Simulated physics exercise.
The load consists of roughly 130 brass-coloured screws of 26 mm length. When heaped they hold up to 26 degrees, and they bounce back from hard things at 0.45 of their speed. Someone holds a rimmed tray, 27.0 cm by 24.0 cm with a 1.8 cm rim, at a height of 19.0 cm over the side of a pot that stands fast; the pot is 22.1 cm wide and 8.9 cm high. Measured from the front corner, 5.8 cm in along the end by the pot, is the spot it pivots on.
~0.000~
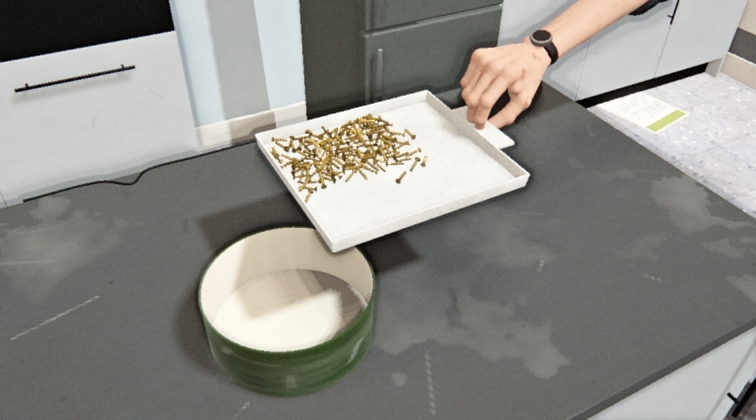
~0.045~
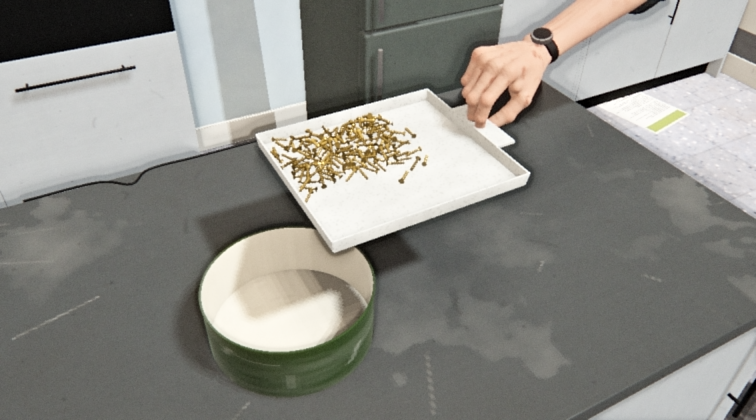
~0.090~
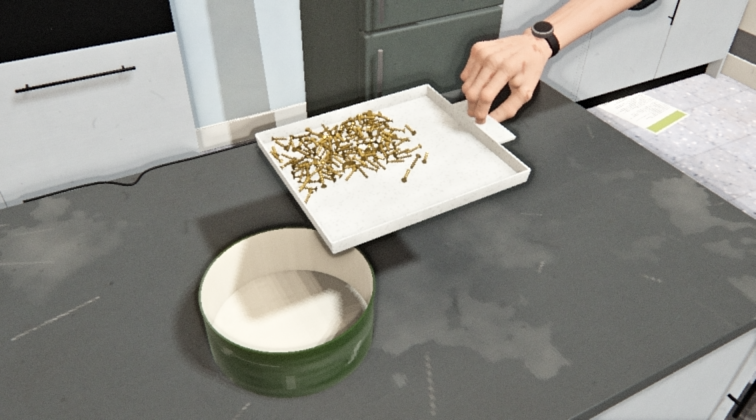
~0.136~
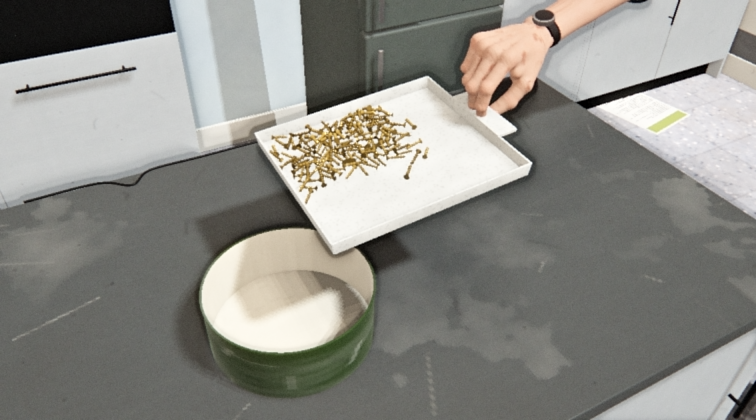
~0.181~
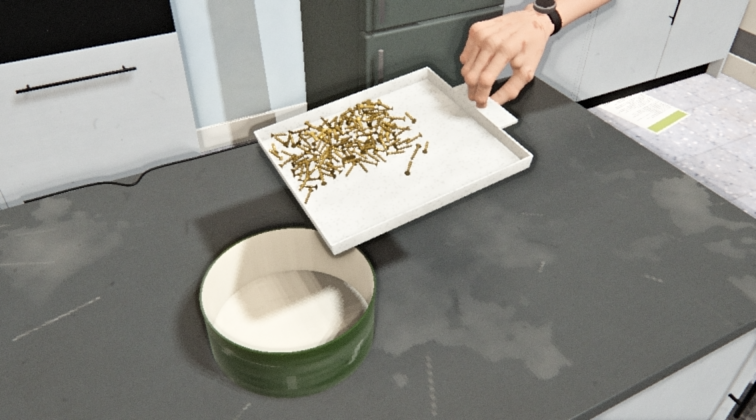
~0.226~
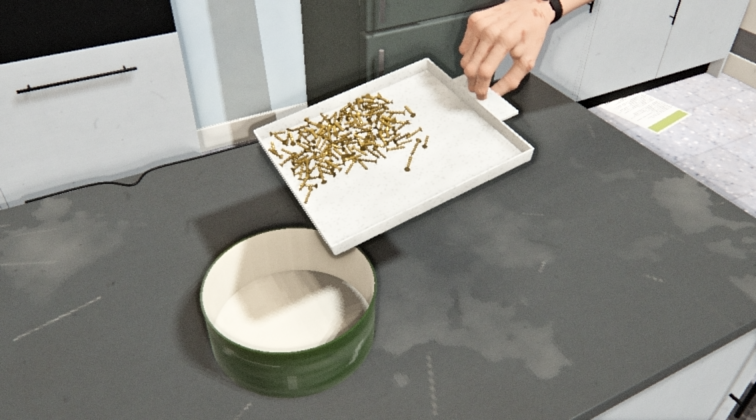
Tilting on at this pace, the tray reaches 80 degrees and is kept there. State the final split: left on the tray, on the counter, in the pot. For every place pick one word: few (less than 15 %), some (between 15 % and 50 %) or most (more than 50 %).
Tray gets some, counter gets few, pot gets most.
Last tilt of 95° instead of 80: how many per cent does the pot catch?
Then about 95 per cent.
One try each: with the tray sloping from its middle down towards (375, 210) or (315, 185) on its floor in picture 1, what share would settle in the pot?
Near 80 and 30 percent, in that order.
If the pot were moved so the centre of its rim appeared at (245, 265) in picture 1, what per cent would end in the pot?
Close to 60 in a hundred.
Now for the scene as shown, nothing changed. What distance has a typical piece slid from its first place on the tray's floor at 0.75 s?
Displacement on the tray: Roughly 5 cm.
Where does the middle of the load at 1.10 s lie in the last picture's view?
Load centre: About (287, 181) px.
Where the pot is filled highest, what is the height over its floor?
Some 1.5 cm above the floor.
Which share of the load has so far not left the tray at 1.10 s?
About 90 per cent.
After 0.75 s, tilt 44 degrees; the tray holds 100 %, the pot 0 %.
After 1.10 s, tilt 66 degrees; the tray holds 90 %, the pot 0 %.
Then, at 1.54 s, tilt 80 degrees; the tray holds 40 %, the pot 45 %.
In the end, at 2.5 s, tray 30 %, counter 0 %, pot 70 %.
